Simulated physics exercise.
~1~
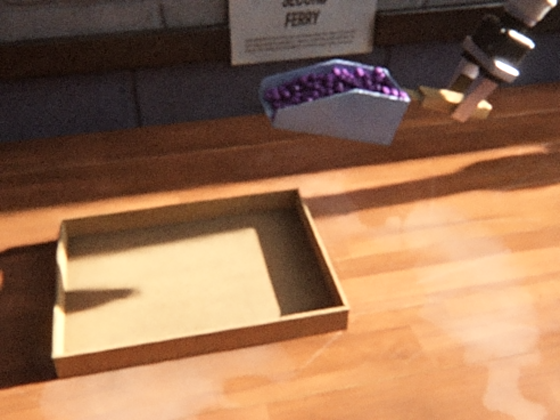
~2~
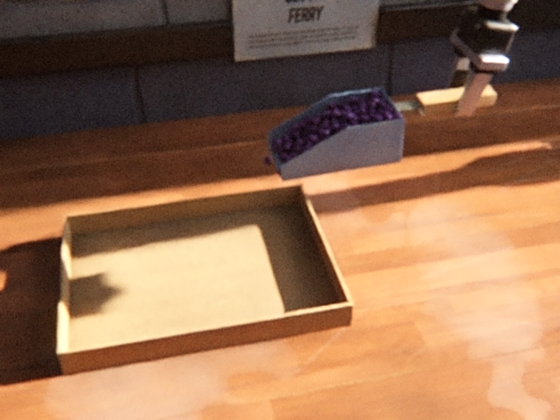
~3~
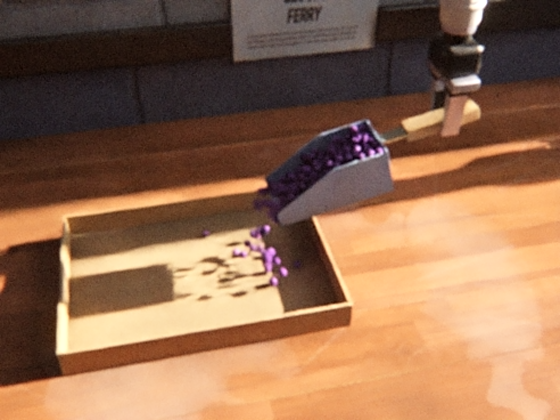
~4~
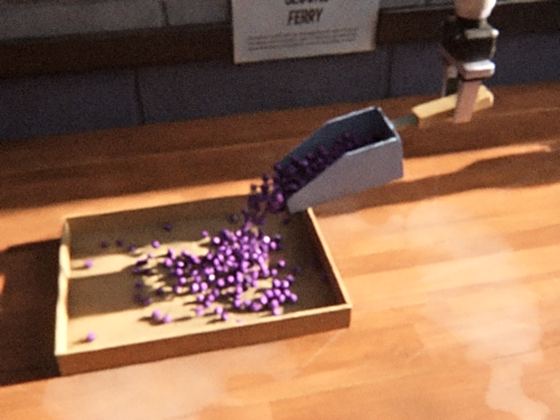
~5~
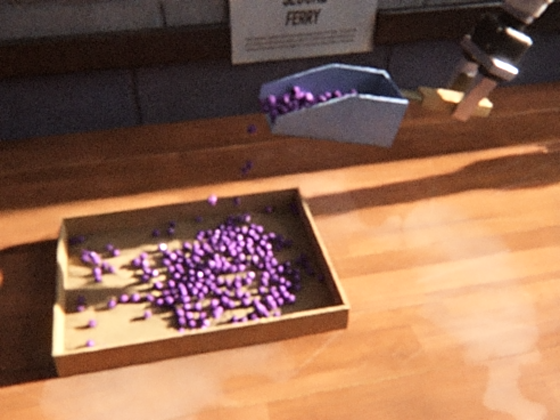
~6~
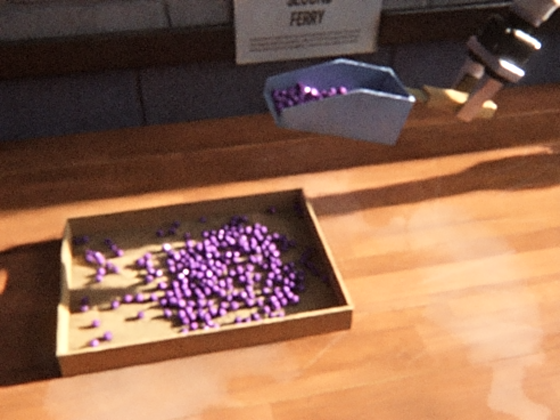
The footage shows a robotic arm lowering and tipping a blue-grey scoop of purple beads so that many spill into a shallow tray on a wooden table, then raising and levelling it, leaving beads scattered across the tray and a smaller portion still in the scoop.
